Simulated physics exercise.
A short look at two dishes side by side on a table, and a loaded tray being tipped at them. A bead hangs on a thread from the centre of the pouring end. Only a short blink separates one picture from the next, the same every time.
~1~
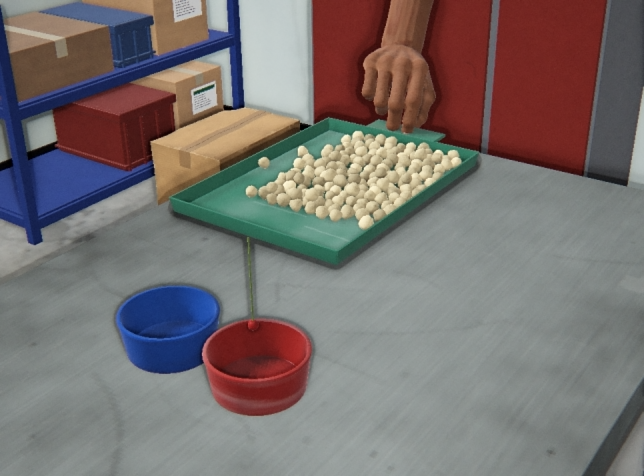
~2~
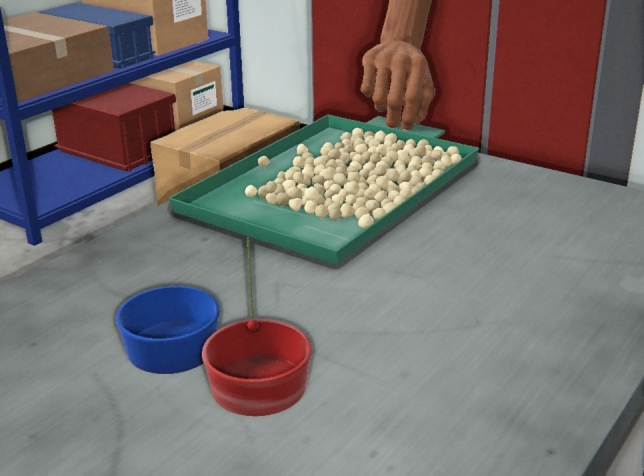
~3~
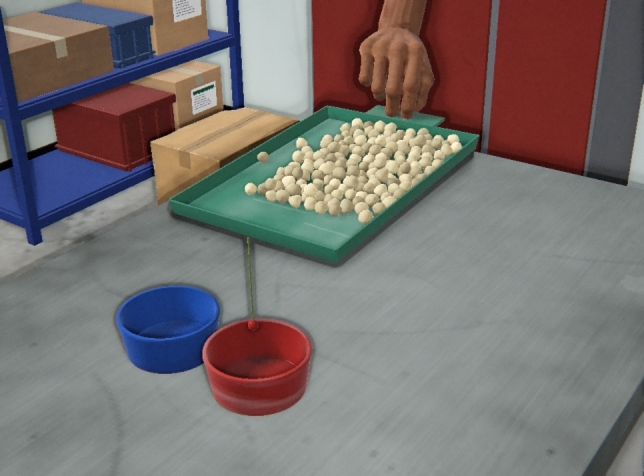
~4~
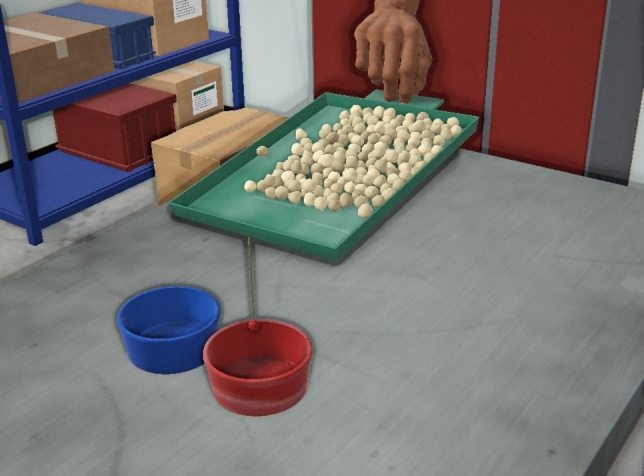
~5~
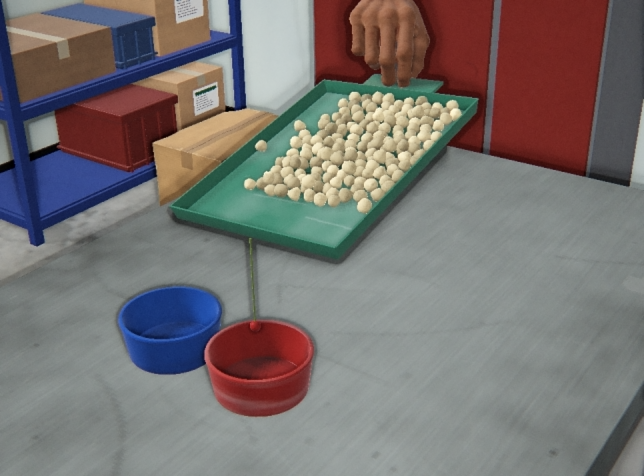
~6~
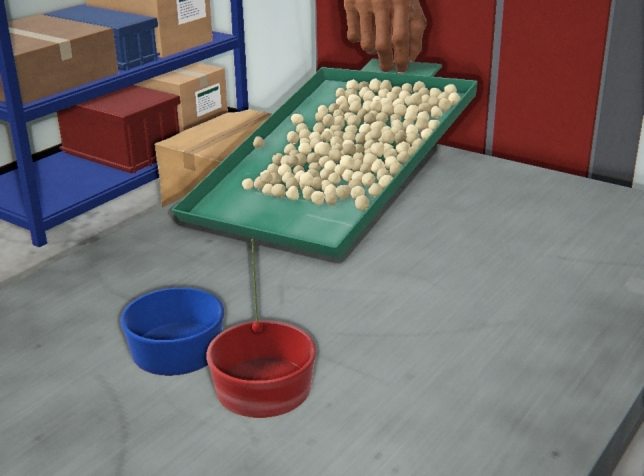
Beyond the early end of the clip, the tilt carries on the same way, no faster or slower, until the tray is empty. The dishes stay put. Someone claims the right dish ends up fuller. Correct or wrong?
Wrong - the left dish ends fuller.
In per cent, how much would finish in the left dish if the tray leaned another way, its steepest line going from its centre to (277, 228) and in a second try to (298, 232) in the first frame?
You'd see roughly 0 per cent the first time and 0 per cent the second.
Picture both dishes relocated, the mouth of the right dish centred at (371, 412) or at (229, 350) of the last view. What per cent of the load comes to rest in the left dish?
Roughly 10% the first time and 30% the second time.
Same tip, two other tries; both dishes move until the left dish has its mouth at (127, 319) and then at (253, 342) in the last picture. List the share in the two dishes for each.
Roughly 70 %, then roughly 20 %.
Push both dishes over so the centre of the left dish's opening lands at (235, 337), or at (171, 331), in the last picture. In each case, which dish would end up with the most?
The leftmost dish, then the leftmost dish.
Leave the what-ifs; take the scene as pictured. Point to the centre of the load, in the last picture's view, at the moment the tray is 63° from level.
I'd put it at about (229, 193).
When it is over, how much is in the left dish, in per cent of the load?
Roughly 50 %.
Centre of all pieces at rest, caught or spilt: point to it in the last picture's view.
Around (176, 357).
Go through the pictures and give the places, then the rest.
The first picture shows corners of the pouring end at (173, 197) and (336, 249), level; middle of the load at (364, 176), macadamia nuts; left dish at (135, 349); right dish at (224, 390); bead on its thread at (253, 325).
The second picture shows corners of the pouring end at (173, 198) and (336, 249), level; middle of the load at (364, 174).
The third picture shows corners of the pouring end at (173, 199) and (335, 247), tipped barely, lowest at the left corner; middle of the load at (364, 166).
The fourth picture shows corners of the pouring end at (173, 202) and (335, 246), tipped a little, lowest at the left corner; middle of the load at (363, 156).
The fifth picture shows corners of the pouring end at (174, 205) and (334, 245), tipped a little, lowest at the left corner; middle of the load at (362, 147).
The sixth picture shows corners of the pouring end at (176, 208) and (335, 245), tipped clearly, lowest at the left corner; middle of the load at (360, 138), a stray few on the move; left dish at (139, 351); right dish at (228, 392).
Soon, tray tipped steeply; most on the tray; a stray few in the right dish; a stray few in the left dish; a stray few outside both; a small part in the air.
A while on, tray tipped past a quarter turn; about a third on the tray; a stray few in the right dish; about a quarter in the left dish; about a quarter outside both; about a quarter in the air.
Towards the end, tray tipped past a quarter turn; a small part in the right dish; about half in the left dish; about half outside both.
Finally, tray tipped past a quarter turn; a small part in the right dish; about half in the left dish; about half outside both.
